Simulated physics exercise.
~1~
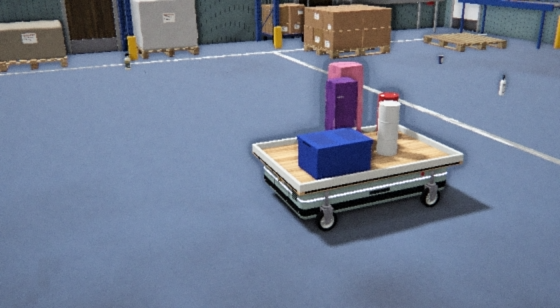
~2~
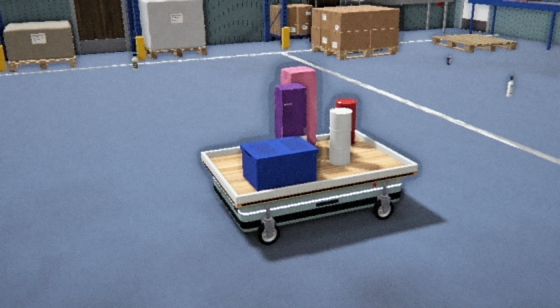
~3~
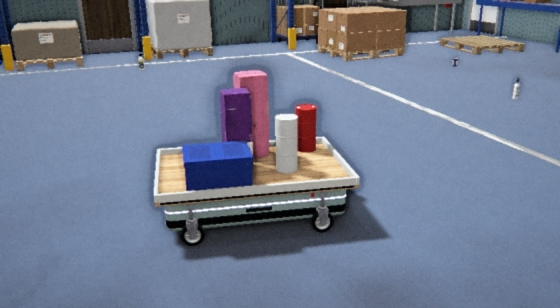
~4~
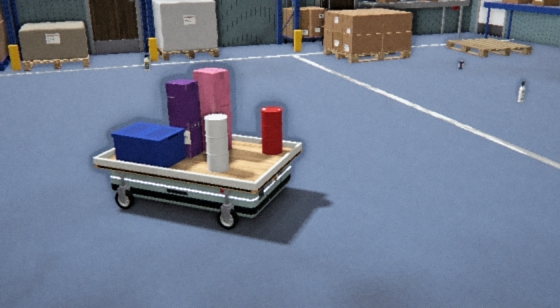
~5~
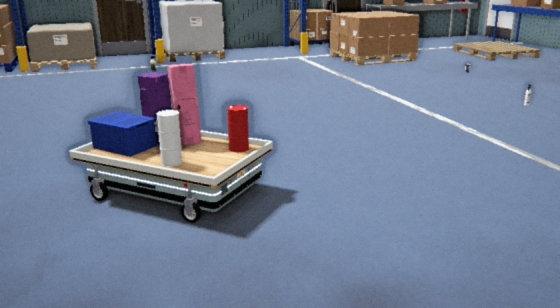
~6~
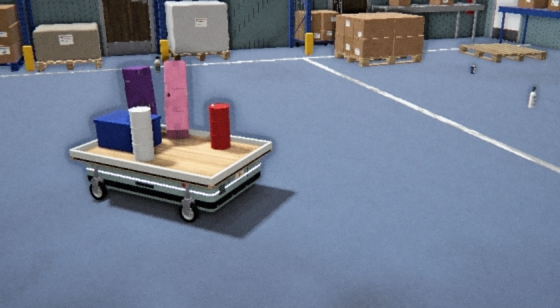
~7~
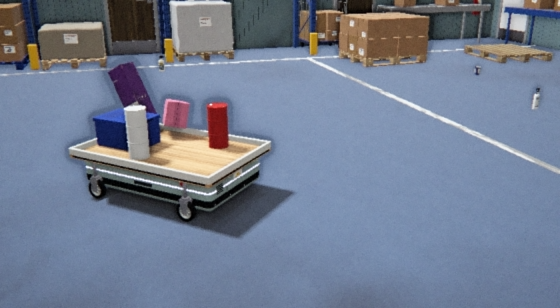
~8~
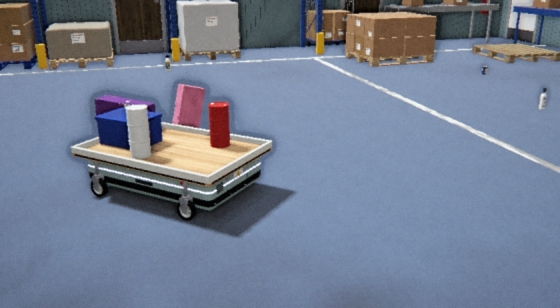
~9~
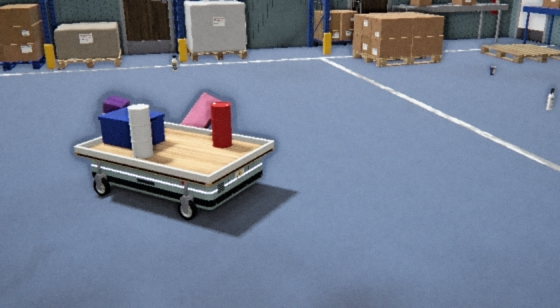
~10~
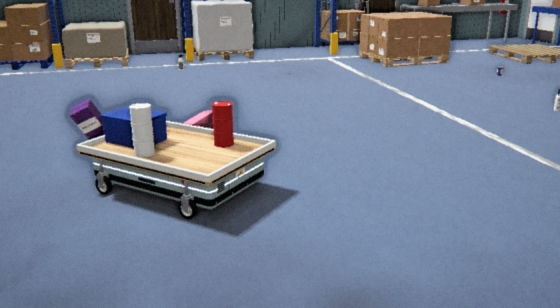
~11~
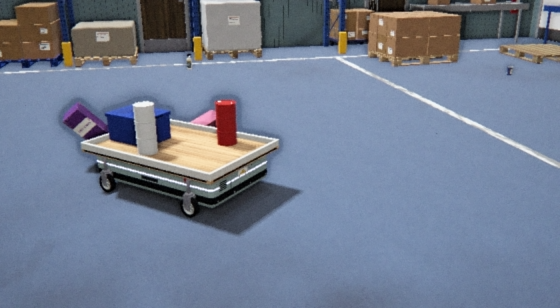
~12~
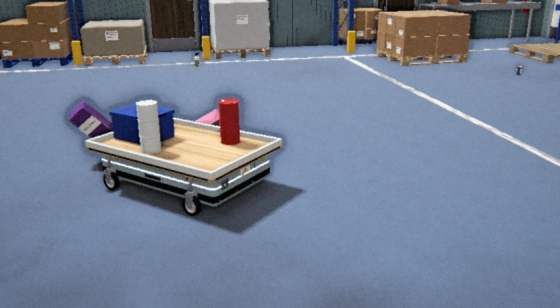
A low cart with a pale wooden deck and a raised white rim rolls across the blue floor of a warehouse, seen from slightly above, with boxes on pallets behind. It carries a blue tote in front, tall purple and pink boxes behind it, and white and red canisters to the right. The cart moves left, turning as it goes, and its load shifts on the deck. It stops, and the purple and pink boxes topple over the far edge. They end leaning against the cart's far side, while the tote and both upright canisters remain aboard.
